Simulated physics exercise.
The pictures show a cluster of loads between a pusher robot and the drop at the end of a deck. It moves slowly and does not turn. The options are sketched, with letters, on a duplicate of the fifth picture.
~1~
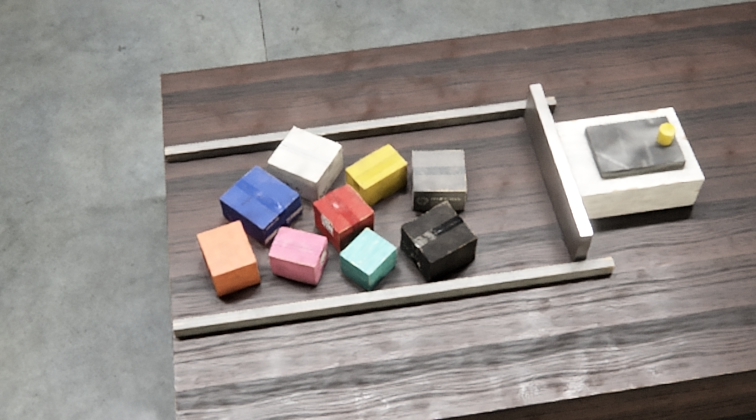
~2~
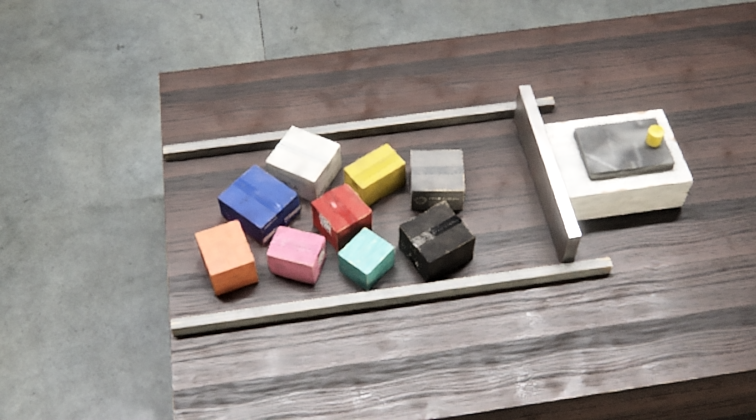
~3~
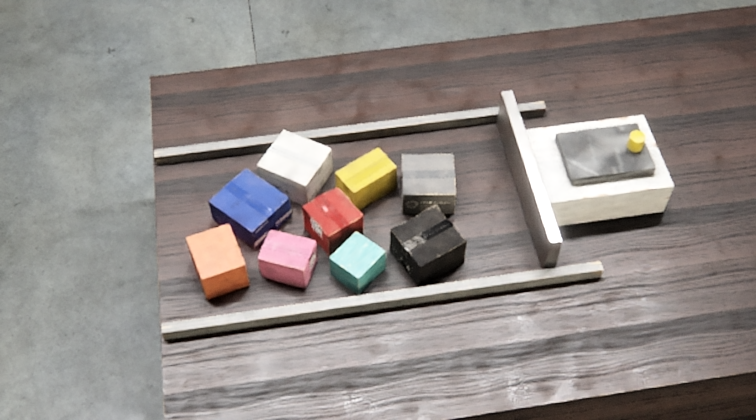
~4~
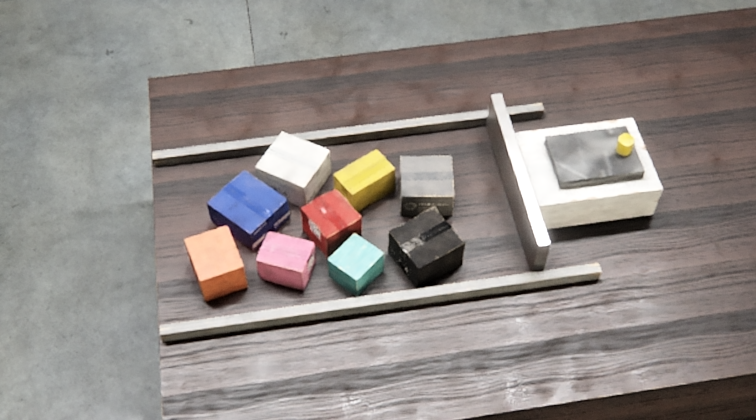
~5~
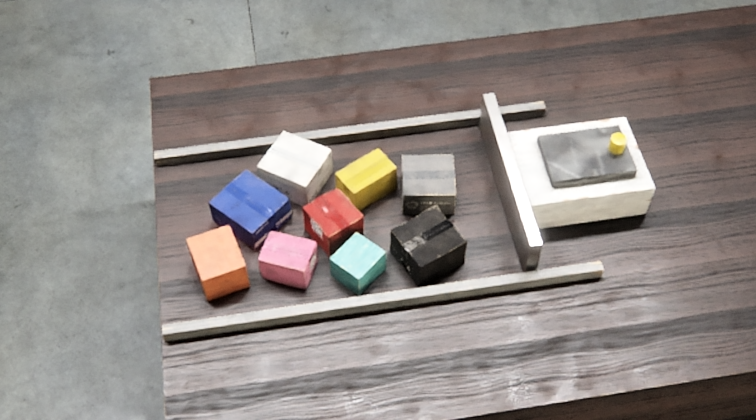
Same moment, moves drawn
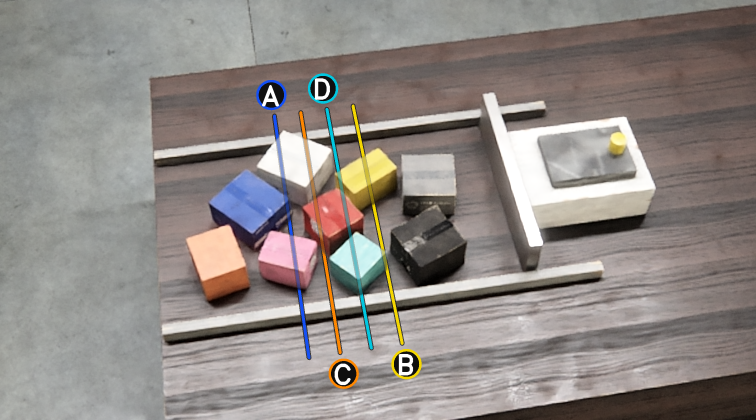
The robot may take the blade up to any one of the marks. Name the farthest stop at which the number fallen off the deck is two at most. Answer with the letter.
A is the last line within the limit.
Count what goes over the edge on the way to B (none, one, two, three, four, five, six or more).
The count is none.
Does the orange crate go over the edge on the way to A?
Yes.
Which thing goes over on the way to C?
The orange crate goes over.
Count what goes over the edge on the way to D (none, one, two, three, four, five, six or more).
By then, none.
On the copy, A at (290, 226); B at (375, 214); C at (319, 222); D at (347, 218).
On A. First, robot (502, 166); white box (289, 168); turquoise crate (353, 264).
Then, robot (424, 177); orange crate (178, 273); blue box (207, 221).
Finally, robot (364, 185); orange crate over the edge; blue box over the edge; two fallen.
By contrast, B is within the limit but short; C is within the limit but short; D is within the limit but short.
